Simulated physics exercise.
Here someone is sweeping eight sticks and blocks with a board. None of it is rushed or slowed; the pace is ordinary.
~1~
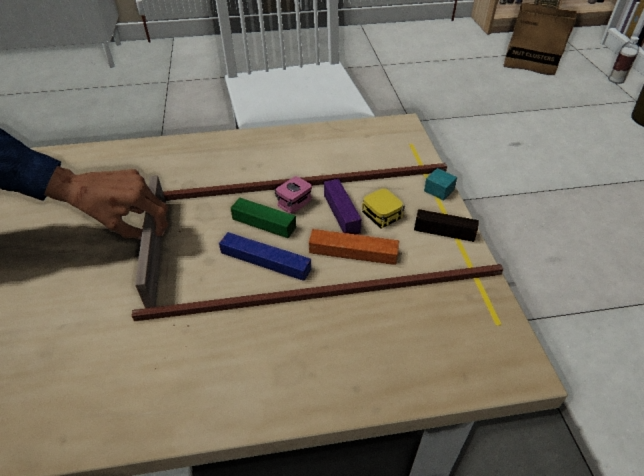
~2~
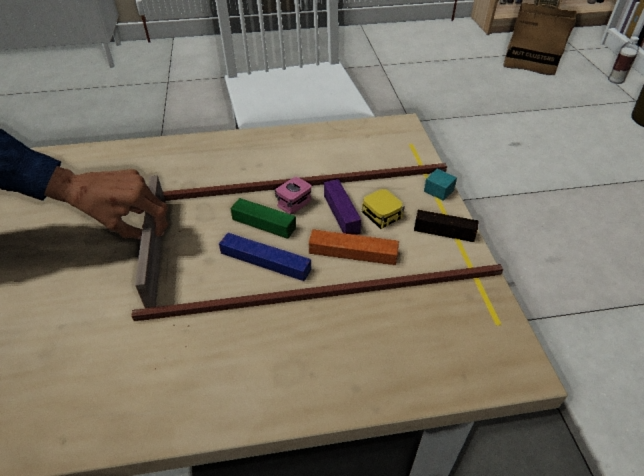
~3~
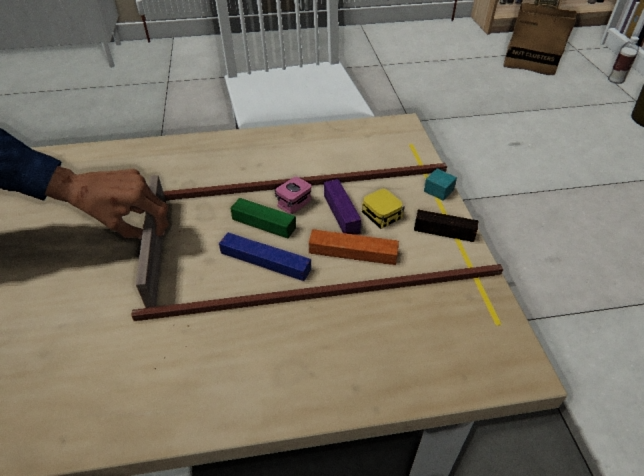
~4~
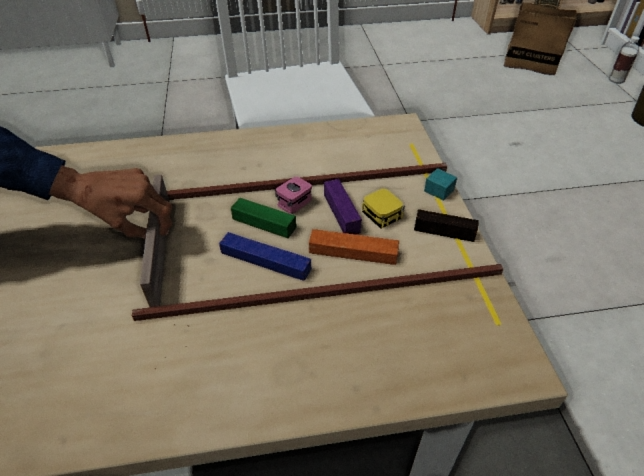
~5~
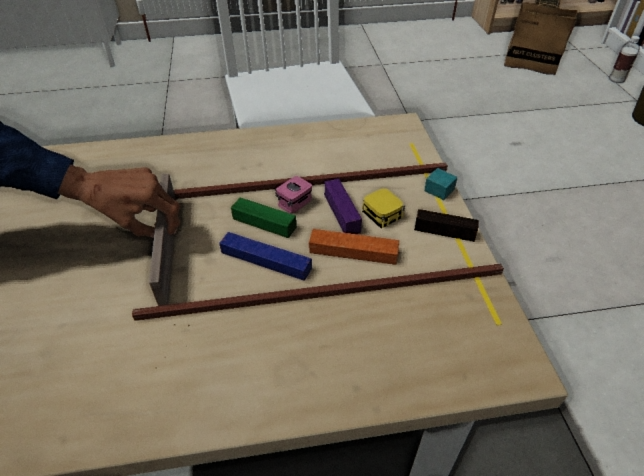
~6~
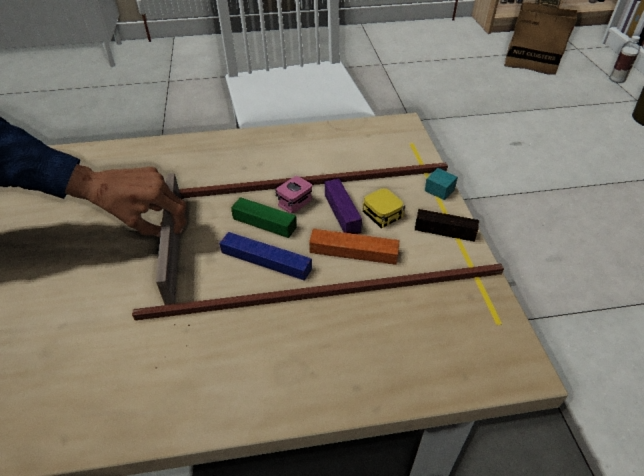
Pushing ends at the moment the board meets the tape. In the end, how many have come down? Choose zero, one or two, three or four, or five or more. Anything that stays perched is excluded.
By the end, five or more have come down.
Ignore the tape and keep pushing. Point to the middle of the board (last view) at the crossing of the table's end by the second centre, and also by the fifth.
Its centre point is roughly (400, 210) and later (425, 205).
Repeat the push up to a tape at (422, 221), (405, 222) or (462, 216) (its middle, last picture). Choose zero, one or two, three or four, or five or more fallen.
Well, going through them: Three to four, then one to two, then at least five.
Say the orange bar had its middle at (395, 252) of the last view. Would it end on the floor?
It drops down.
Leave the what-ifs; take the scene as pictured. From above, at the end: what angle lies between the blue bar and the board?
The angle comes out near 20 degrees.
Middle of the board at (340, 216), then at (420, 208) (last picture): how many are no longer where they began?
The count reaches 7 first and 8 second.
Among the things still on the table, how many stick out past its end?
The tally is 3.
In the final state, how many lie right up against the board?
It ends up touching 2.
A little later, none off yet; turquoise block at rest near (441, 184); black bar at rest near (446, 225); yellow case at rest near (383, 208).
Next, none off yet; turquoise block at rest near (441, 184); black bar moving near (456, 226); yellow case shifted about its own width near (409, 205).
Later still, none off yet; turquoise block tilted a little near (465, 180); black bar shifted about its own width near (484, 224); yellow case shifted well along near (472, 196).
When it is over, the number that fall off is five or more; down, purple bar, orange bar, yellow case, black bar and turquoise block.
